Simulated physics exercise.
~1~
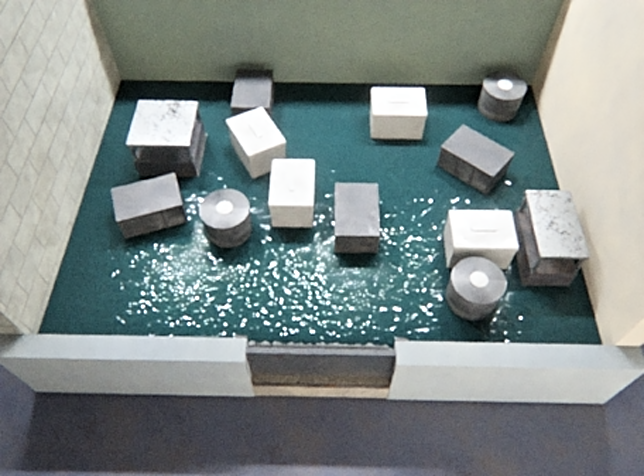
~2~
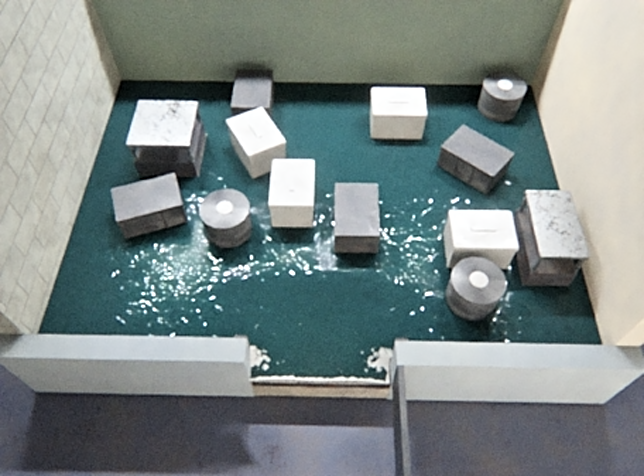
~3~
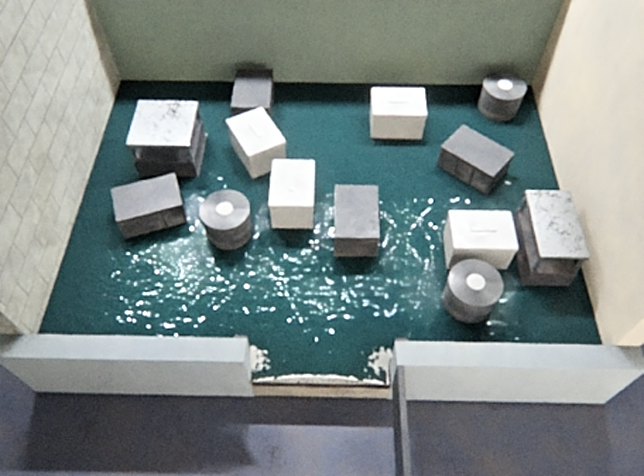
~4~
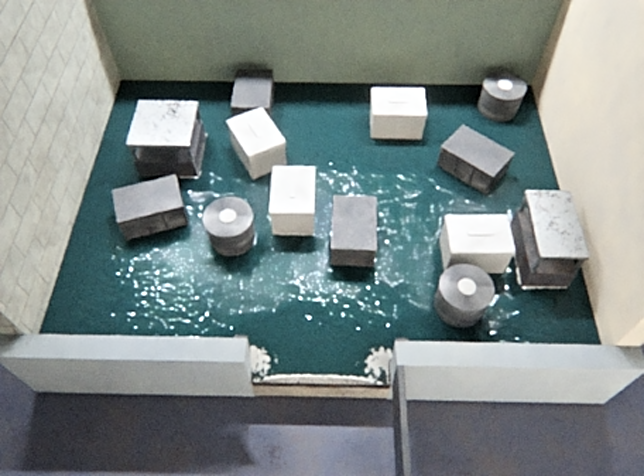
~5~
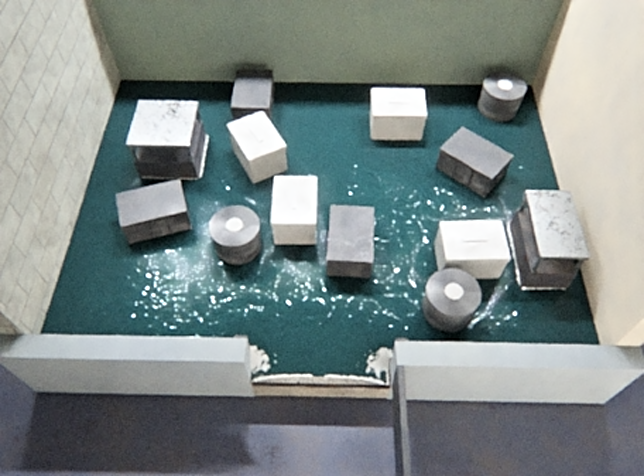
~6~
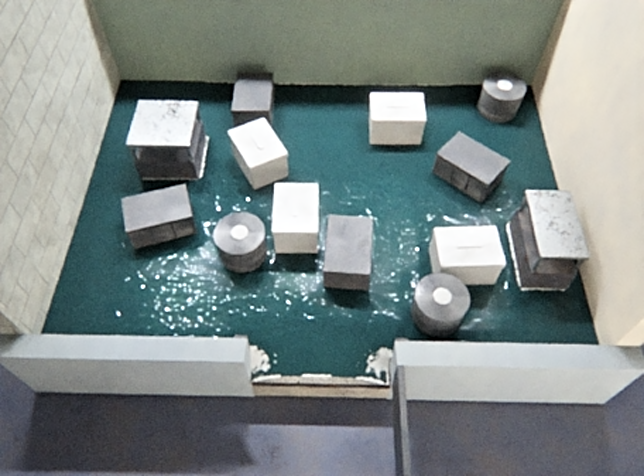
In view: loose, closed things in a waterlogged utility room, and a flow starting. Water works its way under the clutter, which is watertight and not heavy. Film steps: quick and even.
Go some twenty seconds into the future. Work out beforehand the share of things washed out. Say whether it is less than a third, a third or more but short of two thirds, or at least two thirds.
My prediction is the high band.
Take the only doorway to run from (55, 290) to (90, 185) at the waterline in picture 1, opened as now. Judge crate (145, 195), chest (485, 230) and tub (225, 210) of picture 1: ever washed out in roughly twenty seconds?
Lost, retained and lost.
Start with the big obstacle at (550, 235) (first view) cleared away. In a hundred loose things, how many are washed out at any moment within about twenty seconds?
Roughly 70 in a hundred.
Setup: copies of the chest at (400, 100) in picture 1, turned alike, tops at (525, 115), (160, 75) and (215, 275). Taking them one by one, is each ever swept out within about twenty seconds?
Taking them in turn: Held back, held back and flushed away.
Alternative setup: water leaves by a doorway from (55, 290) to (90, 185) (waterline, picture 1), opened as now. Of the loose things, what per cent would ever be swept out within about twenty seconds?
That comes to 50 per cent of the things.
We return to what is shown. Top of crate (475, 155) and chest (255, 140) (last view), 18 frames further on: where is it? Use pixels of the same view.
Approximately (437, 238) for the first and (264, 242) for the second.
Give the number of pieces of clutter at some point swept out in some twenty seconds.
The figure is 9.
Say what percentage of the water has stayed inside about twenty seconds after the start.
Estimate: Roughly 38 %.
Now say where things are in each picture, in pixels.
A crate at (357, 209) floats; a tub at (479, 280), afloat; 0 of 11 have shifted, in the first picture.
A crate at (357, 209), afloat; a tub at (479, 280) floats; 0 of 11 have shifted, in the second picture.
A crate at (357, 211), afloat; a tub at (476, 282), afloat; 0 of 11 have shifted, in the third picture.
A crate at (354, 222) floats, close to its start; a tub at (467, 287) floats, close to its start; 4 of 11 have shifted, in the fourth picture.
A crate at (351, 233), afloat, close to its start; a tub at (454, 292), afloat, close to its start; 6 of 11 have shifted, in the fifth picture.
A crate at (349, 244), afloat, a stride from its start; a tub at (442, 297) floats, a stride from its start; 9 of 11 have shifted, in the sixth picture.
A moment on, 1 of 11 are out; 10 afloat.
Next, 5 of 11 are out; 6 afloat.
Later, 8 of 11 are out; 3 afloat.
In the end, 9 of 11 are out; 2 afloat.
